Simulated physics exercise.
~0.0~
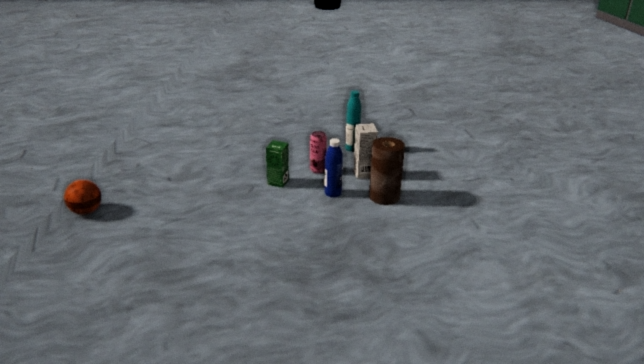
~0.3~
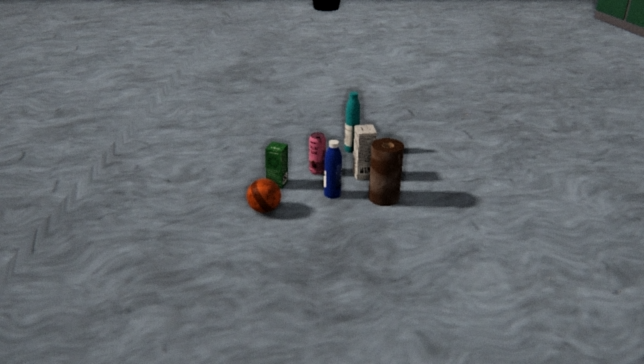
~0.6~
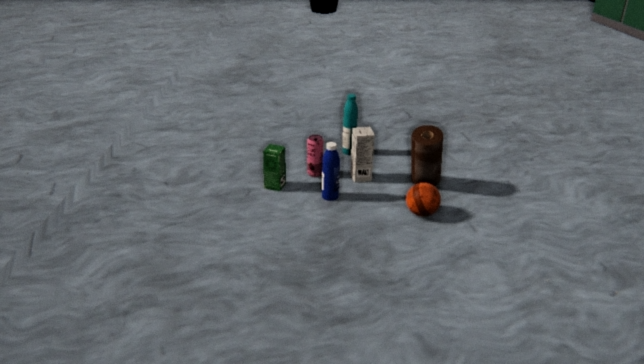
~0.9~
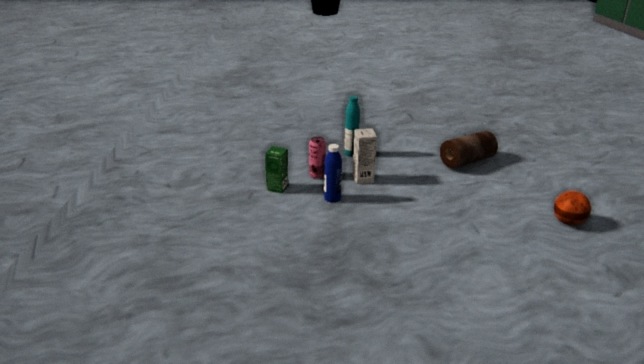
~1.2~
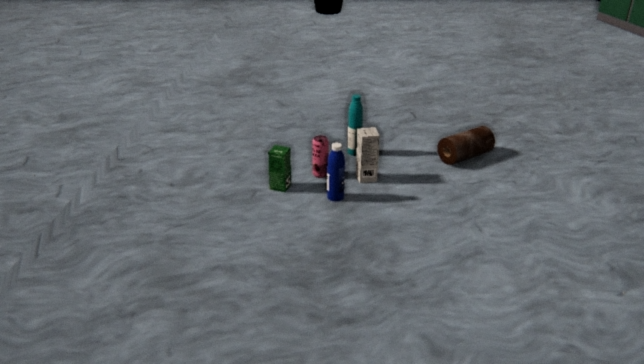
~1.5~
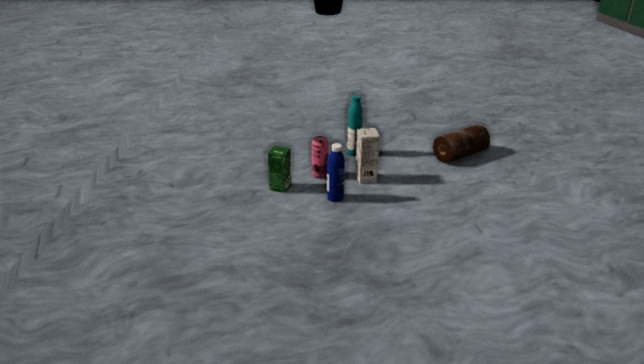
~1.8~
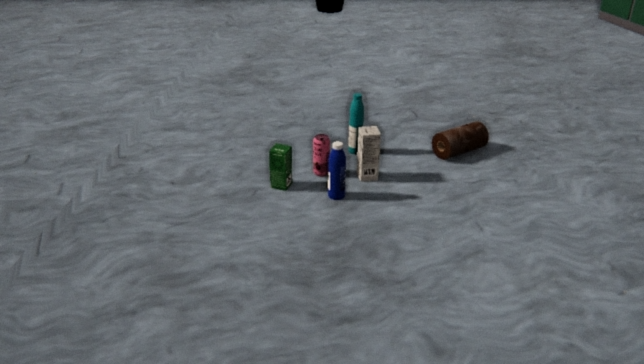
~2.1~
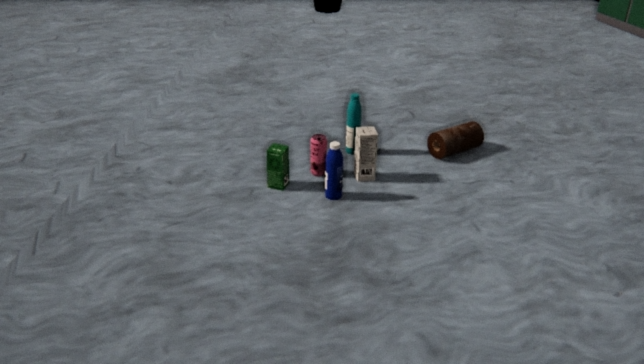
A brown roll stood upright beside a huddle of bottles, cartons and a can on a grey floor until an orange ball rolled in from the left and knocked it over, then rolled out of view, leaving the roll on its side and the others standing.
